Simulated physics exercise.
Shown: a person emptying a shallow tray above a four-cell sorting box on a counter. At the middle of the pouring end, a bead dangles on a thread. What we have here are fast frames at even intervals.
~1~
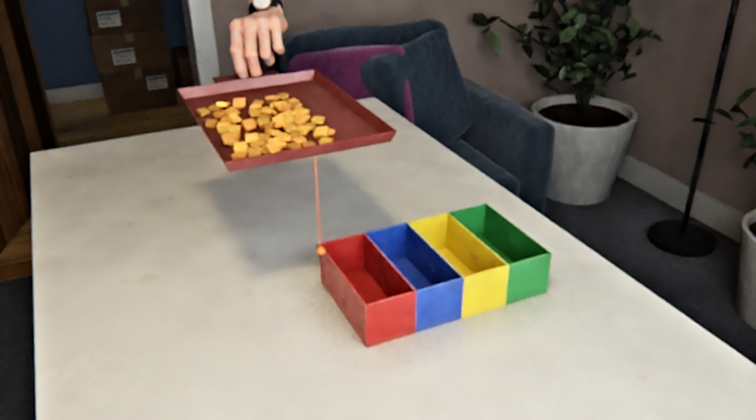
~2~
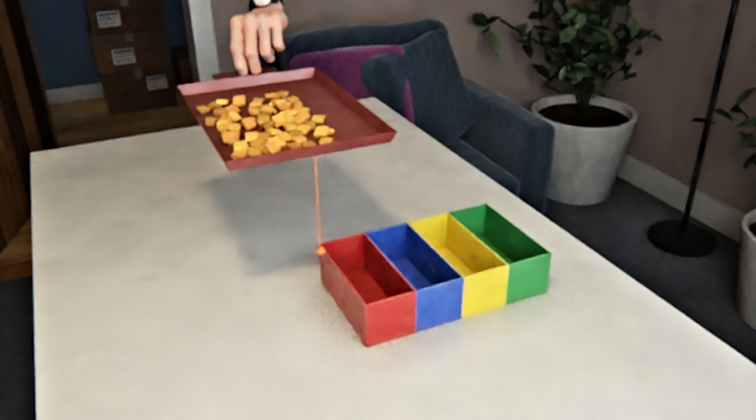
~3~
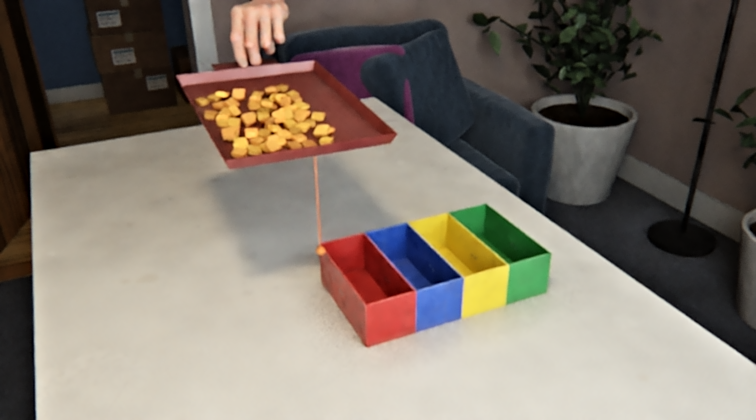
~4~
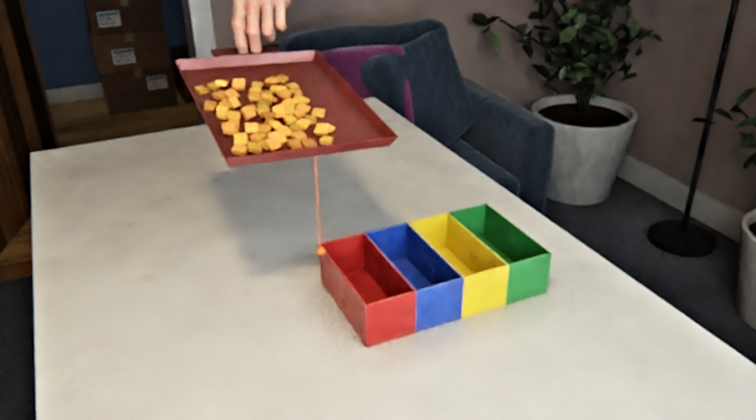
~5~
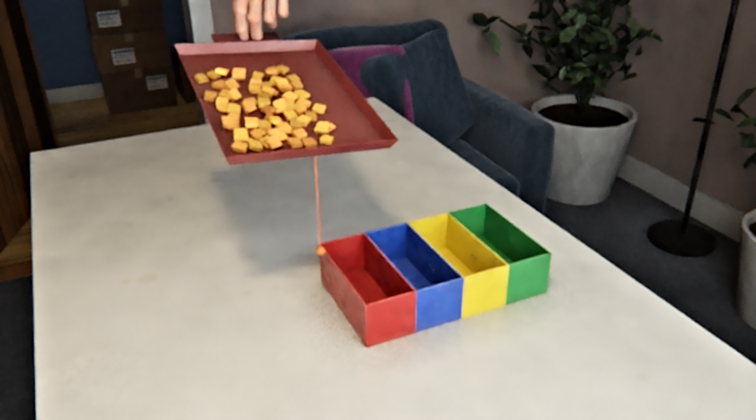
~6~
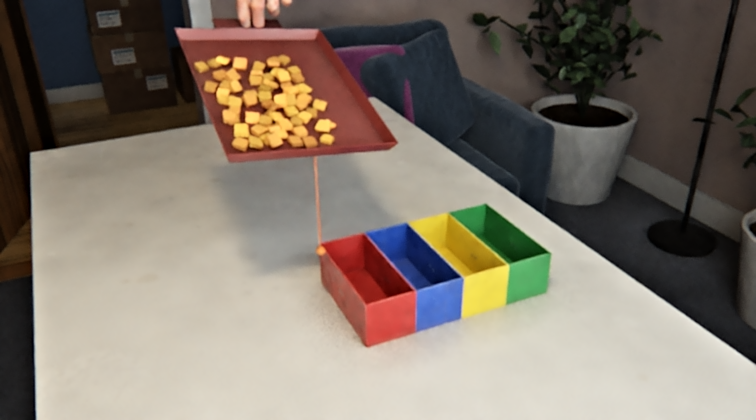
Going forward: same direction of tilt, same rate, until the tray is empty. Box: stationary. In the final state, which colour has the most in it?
Most ends up in blue.
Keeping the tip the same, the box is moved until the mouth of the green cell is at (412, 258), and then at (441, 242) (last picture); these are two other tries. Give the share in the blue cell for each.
Roughly 10 per cent, then roughly 30 per cent.
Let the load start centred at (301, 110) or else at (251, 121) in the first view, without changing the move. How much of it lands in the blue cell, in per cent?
First about 60, then 60 per cent.
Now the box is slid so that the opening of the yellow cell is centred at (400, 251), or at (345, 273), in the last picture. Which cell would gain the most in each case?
First try: Yellow. Second try: The cell in green.
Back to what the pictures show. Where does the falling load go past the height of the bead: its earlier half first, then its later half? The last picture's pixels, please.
It passes near (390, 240) first and then near (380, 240).
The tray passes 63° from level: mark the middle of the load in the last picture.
(349, 144).
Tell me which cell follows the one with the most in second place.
Ranked number two: Red.
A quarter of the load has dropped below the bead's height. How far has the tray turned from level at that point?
I'd say close to 75 degrees.
Soon after the last picture, tray tipped steeply; most on the tray; a stray few in the red cell; a small part falling or outside the box.
A little later, tray tipped past a quarter turn; about half in the blue cell; about a third in the red cell; about a quarter falling or outside the box.
Later still, tray tipped past a quarter turn; about half in the blue cell; about a third in the red cell; a small part falling or outside the box.
At rest, tray tipped past a quarter turn; about half in the blue cell; about a third in the red cell; none in the yellow cell; none in the green cell; a small part outside the box.
